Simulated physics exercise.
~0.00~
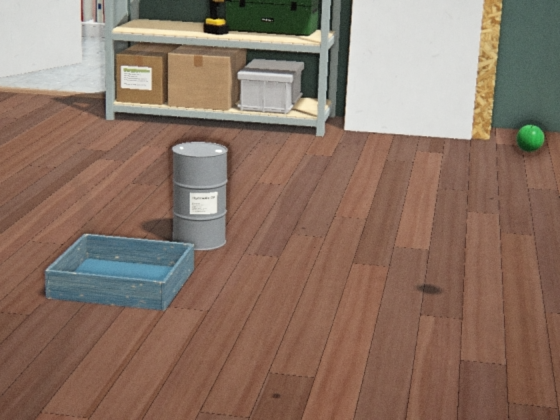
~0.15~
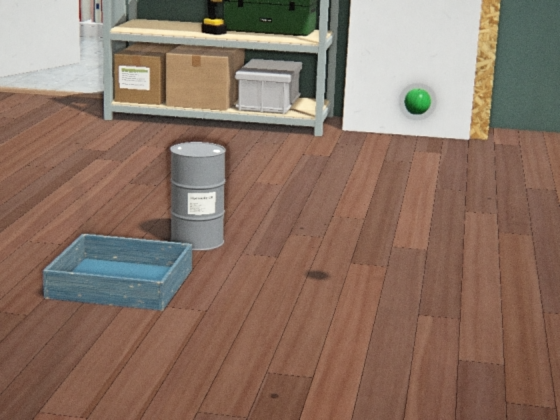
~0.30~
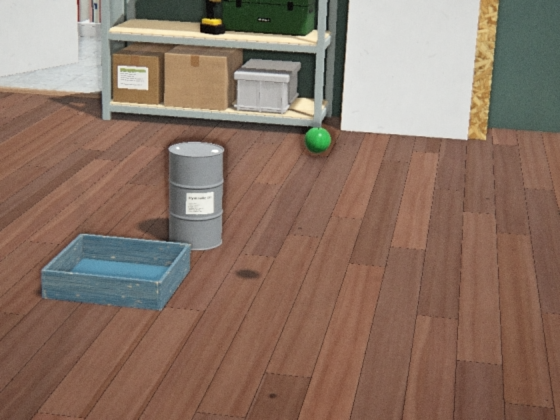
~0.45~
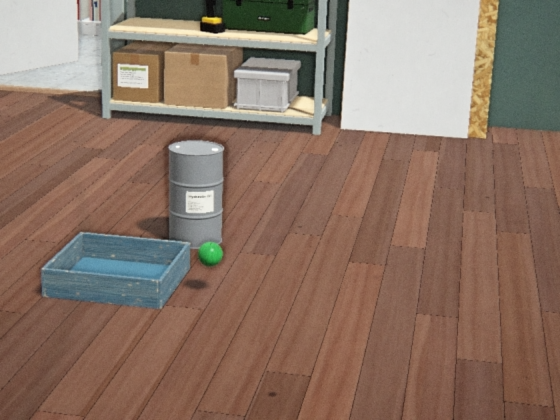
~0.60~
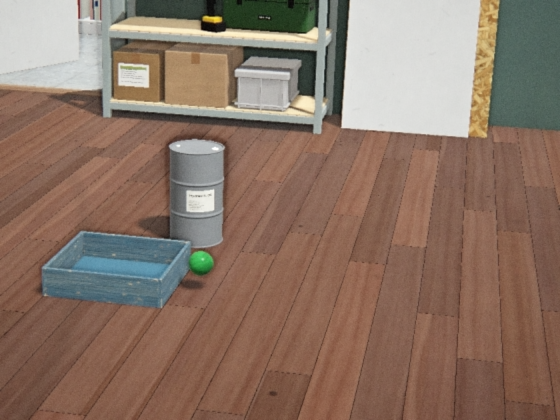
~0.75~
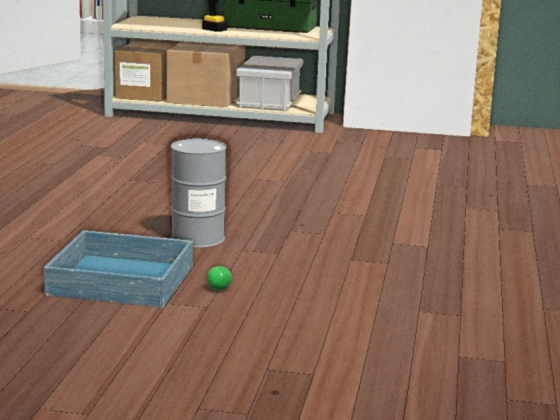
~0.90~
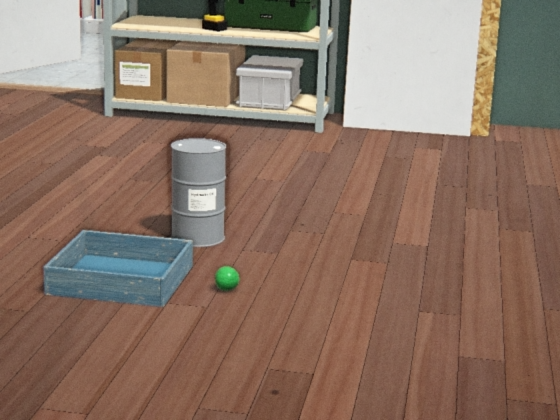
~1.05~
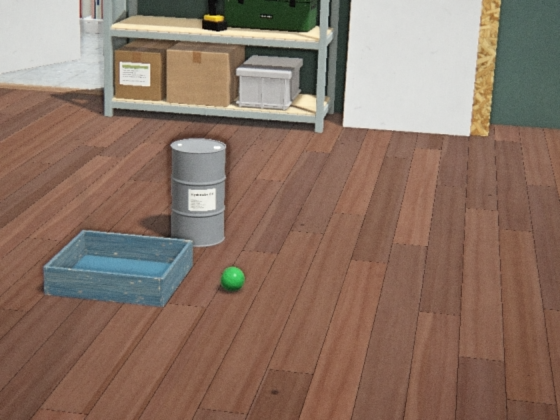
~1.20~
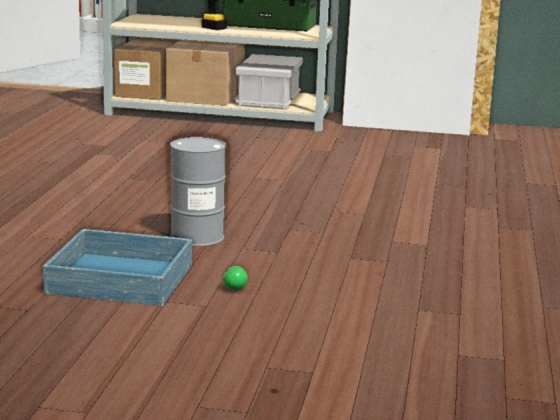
A green apple, round as a ball, flew in from the right and dropped leftward past the shelves toward an empty blue box, reached its corner beside a grey canister, then drifted back right and came to rest on the wooden floor outside the box.
